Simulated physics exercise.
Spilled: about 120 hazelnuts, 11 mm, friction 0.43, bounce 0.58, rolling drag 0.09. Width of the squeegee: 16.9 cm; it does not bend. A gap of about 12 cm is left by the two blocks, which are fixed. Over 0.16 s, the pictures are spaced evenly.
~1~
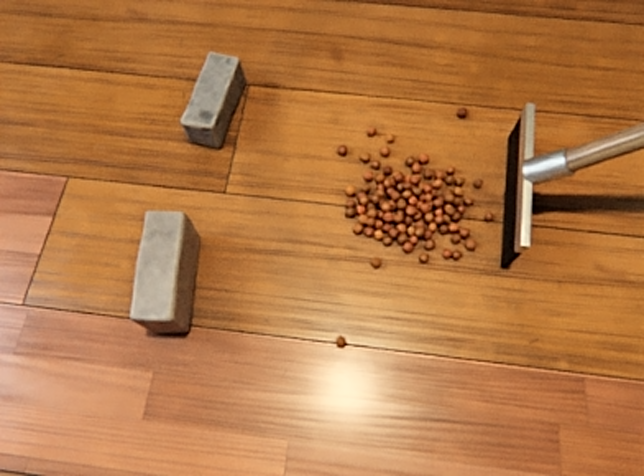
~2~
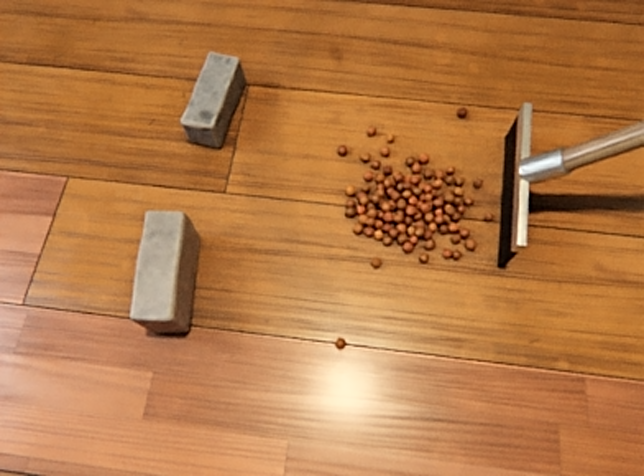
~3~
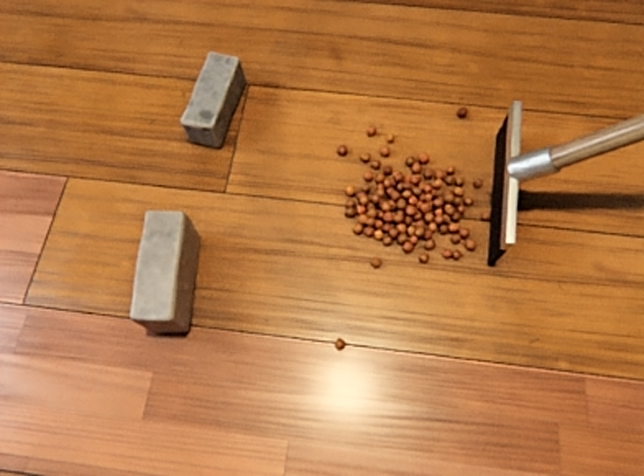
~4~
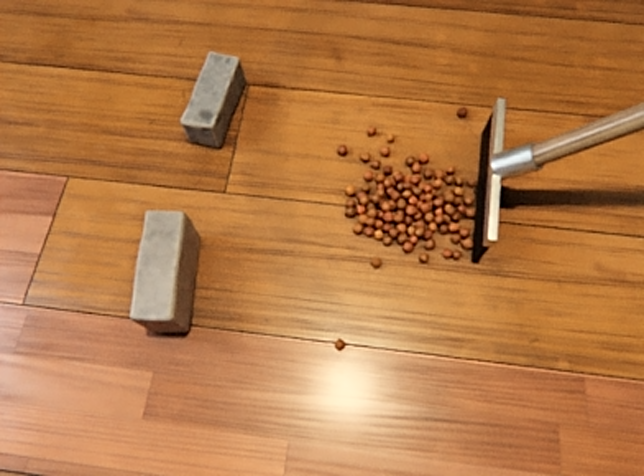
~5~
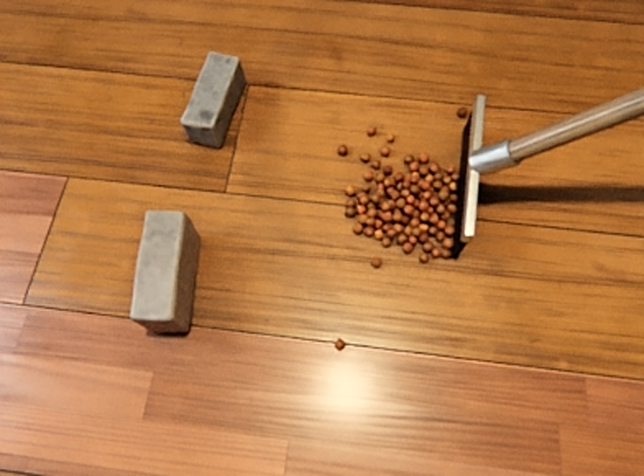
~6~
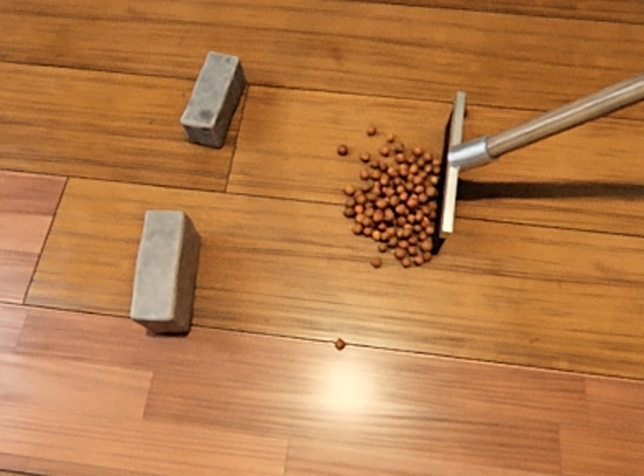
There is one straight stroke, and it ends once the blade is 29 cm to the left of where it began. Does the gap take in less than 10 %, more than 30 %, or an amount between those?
It takes in more than 30 %.
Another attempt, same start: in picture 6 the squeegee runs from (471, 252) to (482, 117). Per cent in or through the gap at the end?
Gap share: 20 in a hundred.
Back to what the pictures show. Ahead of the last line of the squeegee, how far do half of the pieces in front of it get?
Distance: Around 4 cm.
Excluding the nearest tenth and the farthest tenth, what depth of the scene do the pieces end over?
It works out at some 24 centimetres.
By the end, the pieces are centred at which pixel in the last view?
About (227, 172).
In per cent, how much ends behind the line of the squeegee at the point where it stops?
Roughly 10 percent.
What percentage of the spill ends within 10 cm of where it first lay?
Near 0 in a hundred.
Then, 0.20 s after the last picture, squeegee 21 cm from its start, spill 22 cm wide; held up before the blocks 100 %.
Then, 0.40 s after the last picture, squeegee 29 cm from its start, spill 29 cm wide; in or through the gap 15 %, round the far block 5 %, held up before the blocks 75 %.
Then, 0.57 s after the last picture, squeegee 29 cm from its start, spill 31 cm wide; in or through the gap 35 %, round the near block 5 %, round the far block 5 %, held up before the blocks 55 %.
In the end, in or through the gap 35 %, round the near block 5 %, round the far block 5 %, held up before the blocks 55 %.
